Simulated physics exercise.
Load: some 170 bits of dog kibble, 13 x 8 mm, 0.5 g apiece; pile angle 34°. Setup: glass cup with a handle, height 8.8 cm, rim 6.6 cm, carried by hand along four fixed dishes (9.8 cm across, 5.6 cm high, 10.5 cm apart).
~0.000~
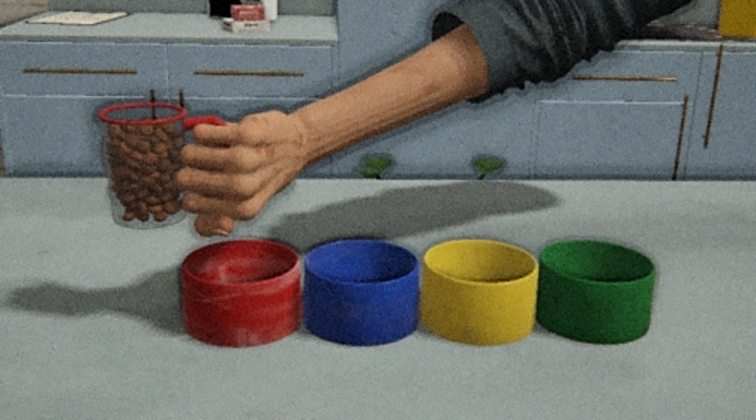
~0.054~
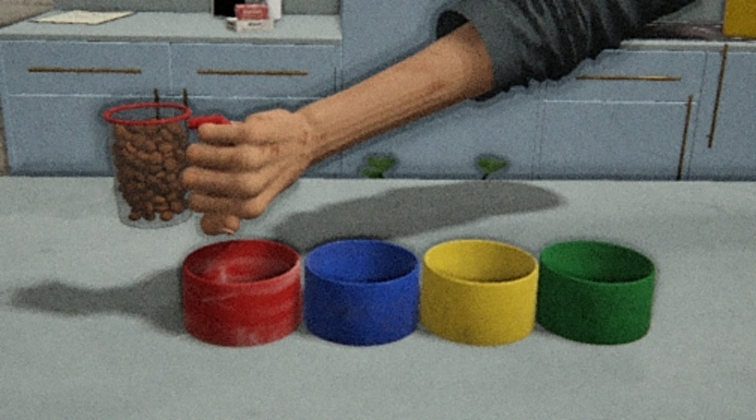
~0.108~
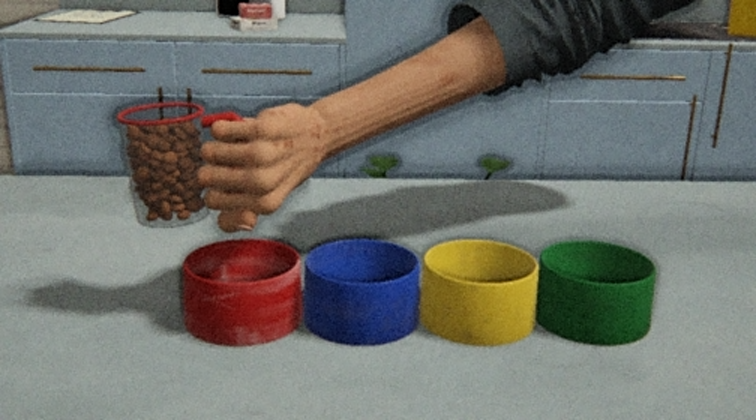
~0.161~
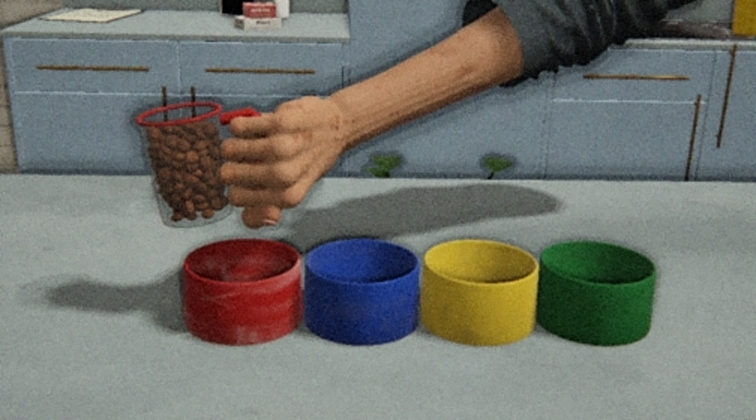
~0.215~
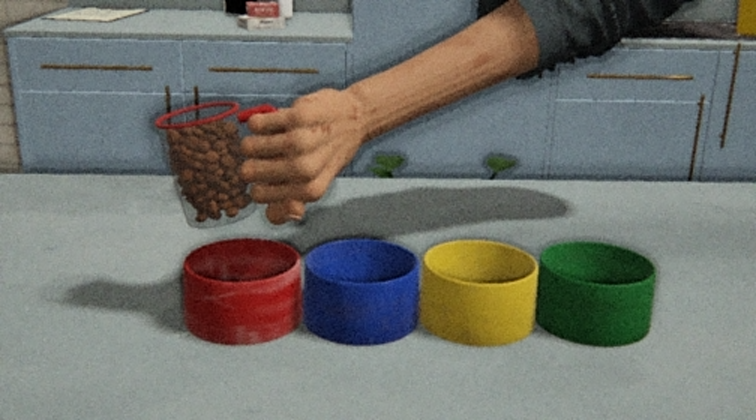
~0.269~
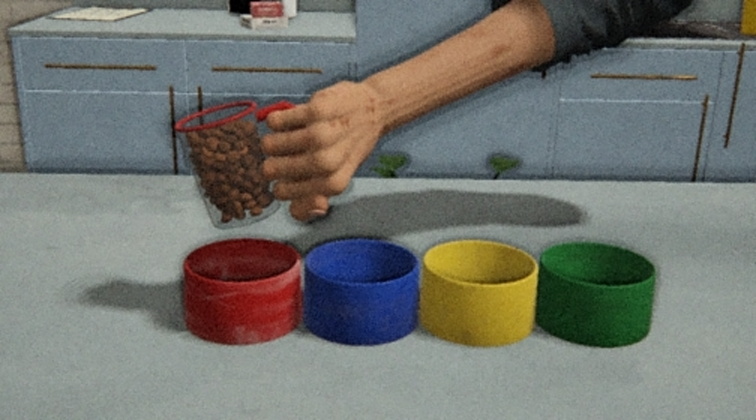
The clip opens on a hand holding a clear, red-rimmed cup of brown kibble by its handle, behind and left of a row of red, blue, yellow and green dishes. The hand moves the cup a short way right, gradually tilting it leftward until it leans slightly above the red dish.
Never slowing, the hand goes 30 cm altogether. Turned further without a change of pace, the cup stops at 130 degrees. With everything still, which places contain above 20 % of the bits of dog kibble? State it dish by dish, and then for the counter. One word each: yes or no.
Red dish: No; blue dish: No; green dish: No; yellow dish: Yes; counter: No.
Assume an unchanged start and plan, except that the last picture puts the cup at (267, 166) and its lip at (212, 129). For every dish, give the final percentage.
Red 0; blue 10; green 0; yellow 80.
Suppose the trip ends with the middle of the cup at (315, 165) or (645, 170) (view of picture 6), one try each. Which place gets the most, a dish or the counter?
Red, then green.
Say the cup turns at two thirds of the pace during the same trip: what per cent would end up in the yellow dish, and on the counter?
The yellow dish would get 80 and the counter 10.
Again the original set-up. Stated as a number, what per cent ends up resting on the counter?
10 %.
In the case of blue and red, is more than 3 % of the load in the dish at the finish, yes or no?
Note - blue affirmative, red negative.
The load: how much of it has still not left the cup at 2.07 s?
Roughly 0 in a hundred.
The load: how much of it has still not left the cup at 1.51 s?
Some 85 per cent of the load.
Then, at 1.01 s, tilt 69 degrees; cup holds 100 %.
Then, at 1.51 s, tilt 105 degrees; cup holds 85 %, blue 5 %, yellow 10 %.
After 2.07 s, tilt 130 degrees; cup holds 0 %, blue 5 %, yellow 85 %.
By 2.6 s all is still; red 0 %, blue 5 %, green 0 %, yellow 85 %, counter 10 %.
